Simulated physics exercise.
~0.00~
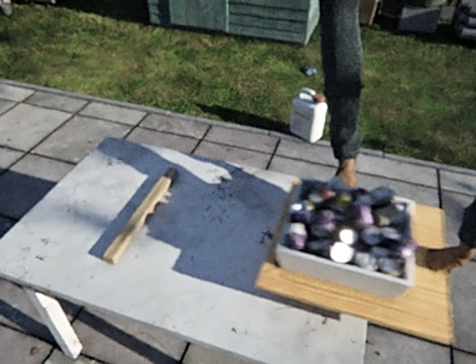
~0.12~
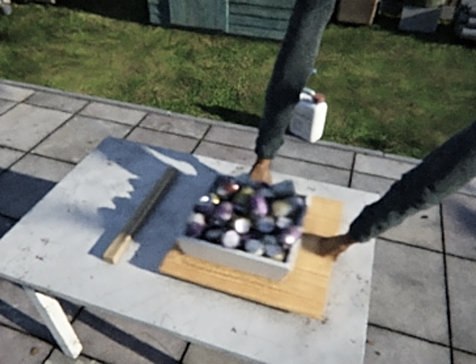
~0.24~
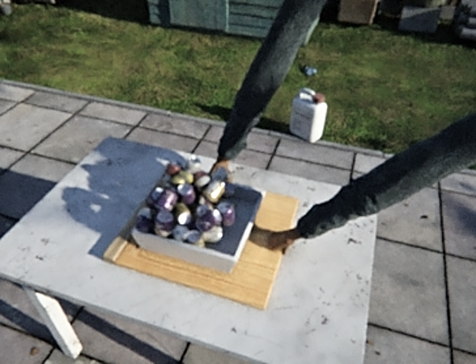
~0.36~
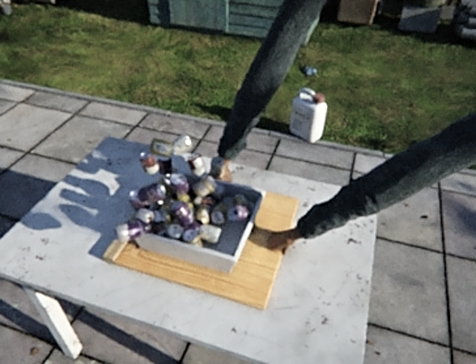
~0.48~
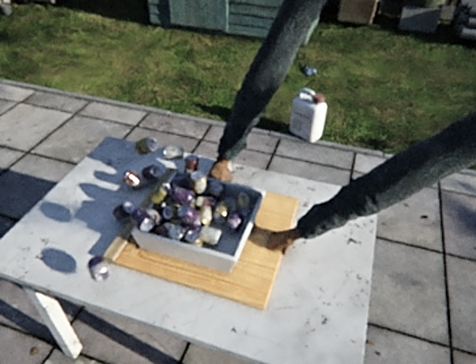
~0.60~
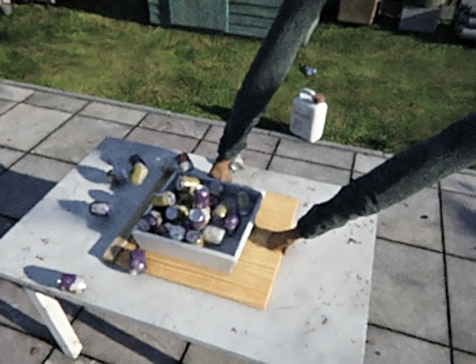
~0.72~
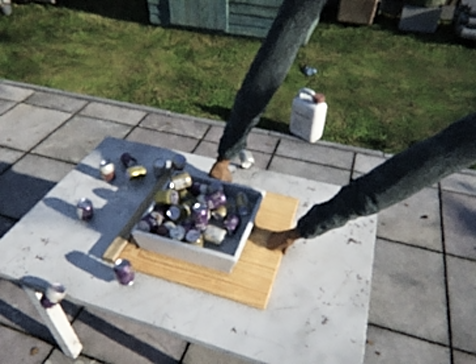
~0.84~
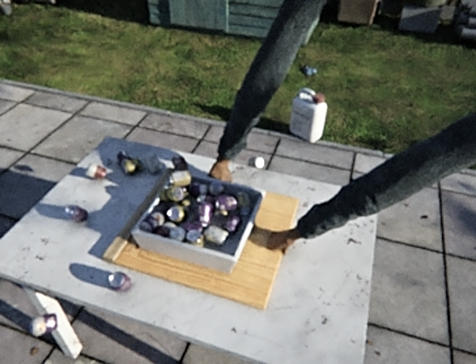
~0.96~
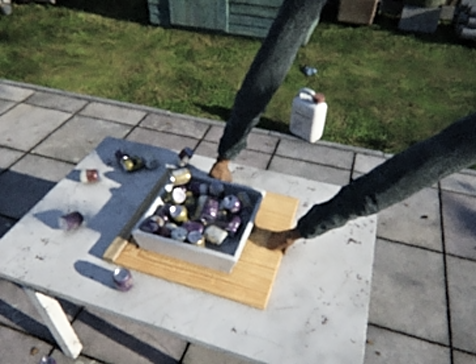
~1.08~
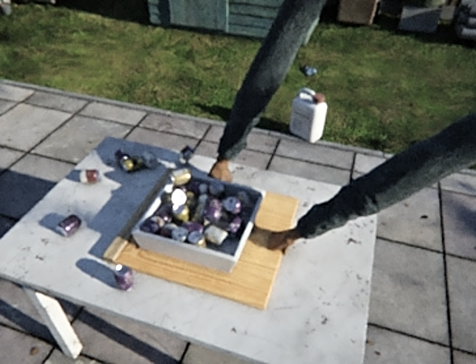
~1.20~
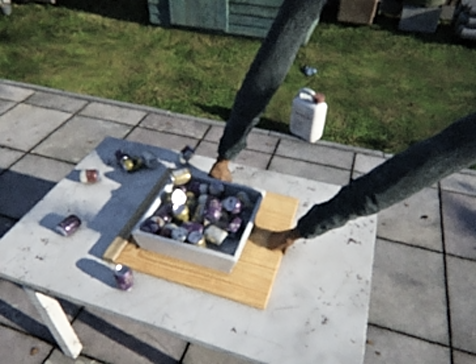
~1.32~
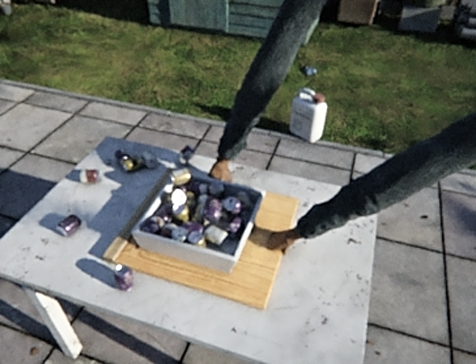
A white box heaped with mini cans came down hard onto a table, held on its board by two hands, and stopped against a wooden batten. Cans spilled over the left side, some rolling off, while most stayed in the box.
